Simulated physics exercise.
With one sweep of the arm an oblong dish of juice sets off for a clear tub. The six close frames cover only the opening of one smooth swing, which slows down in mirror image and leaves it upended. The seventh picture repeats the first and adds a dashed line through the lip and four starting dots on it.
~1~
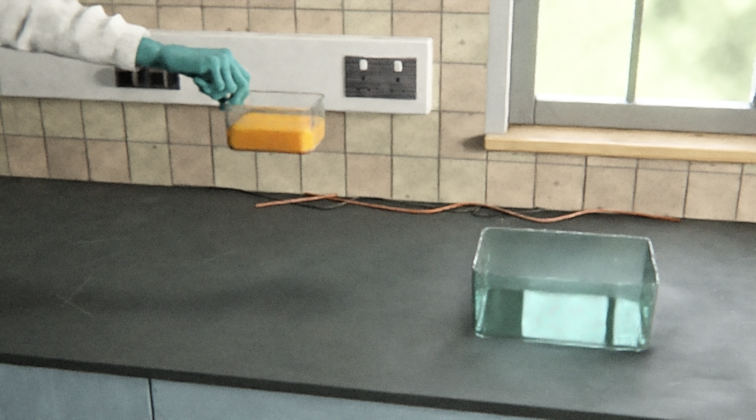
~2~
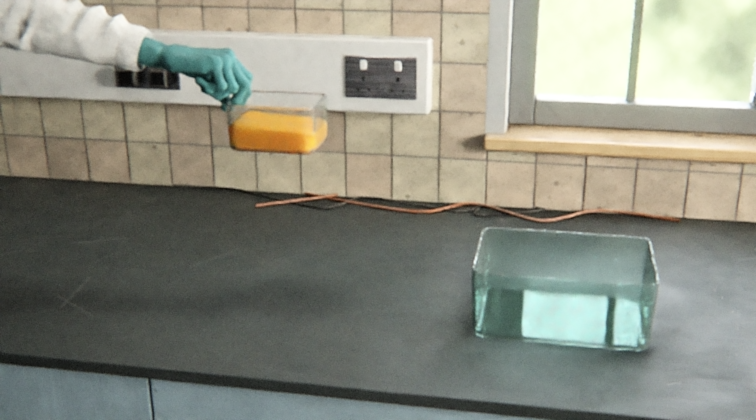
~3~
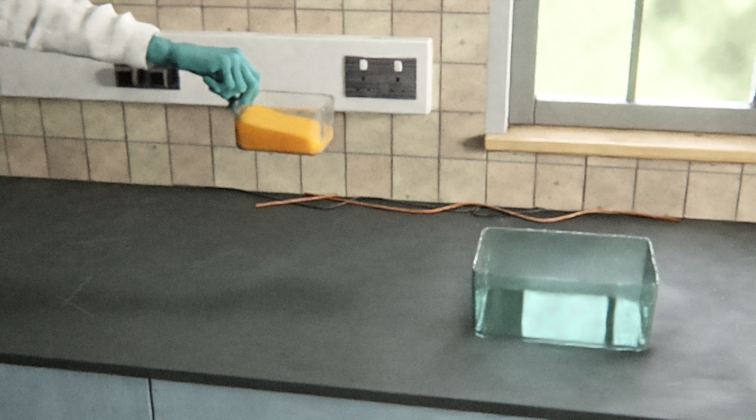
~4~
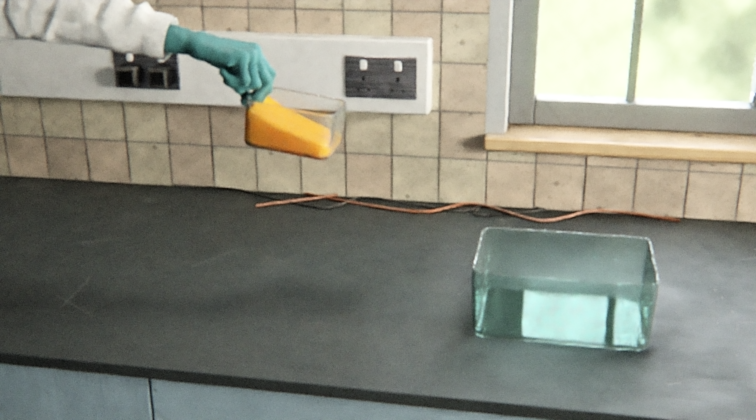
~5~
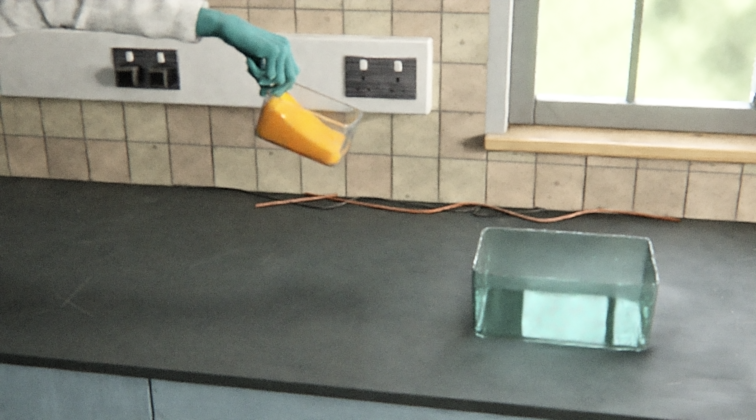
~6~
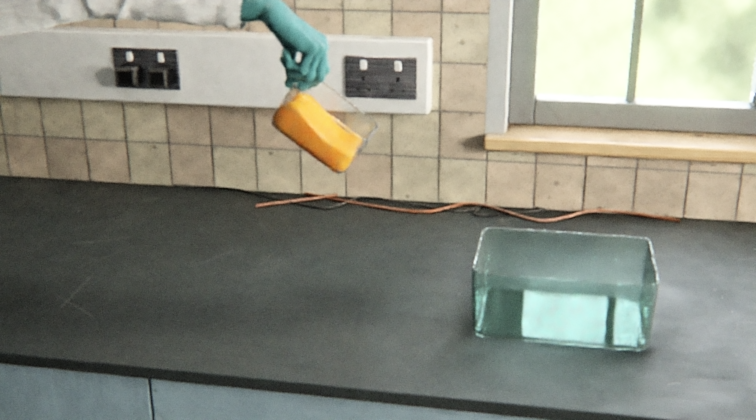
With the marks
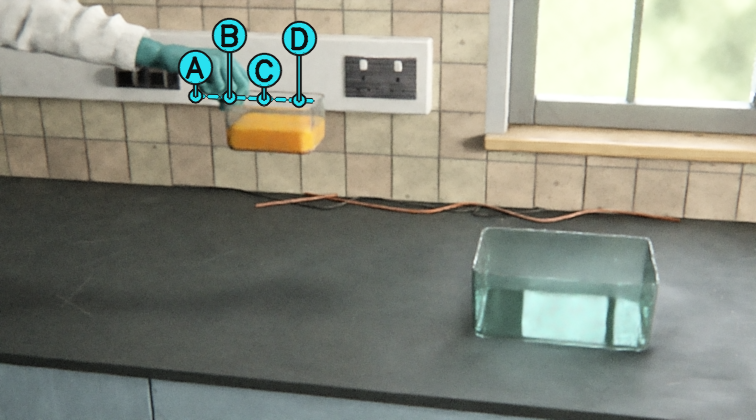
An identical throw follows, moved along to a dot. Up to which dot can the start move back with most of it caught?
Choose D.
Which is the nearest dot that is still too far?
C.
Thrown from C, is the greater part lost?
Yes, that goes wrong.
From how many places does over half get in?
One.
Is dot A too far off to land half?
Yes.
On the marked copy, A at (195, 95); B at (229, 97); C at (264, 98); D at (299, 100).
With A, about 0 % lands in the tub, 100 % falls short.
With B, about 0 % lands in the tub, 97 % falls short and 3 % goes beside or beyond.
With C, about 13 % lands in the tub, 82 % falls short and 5 % goes beside or beyond.
With D, about 72 % lands in the tub, 19 % falls short and 9 % goes beside or beyond.
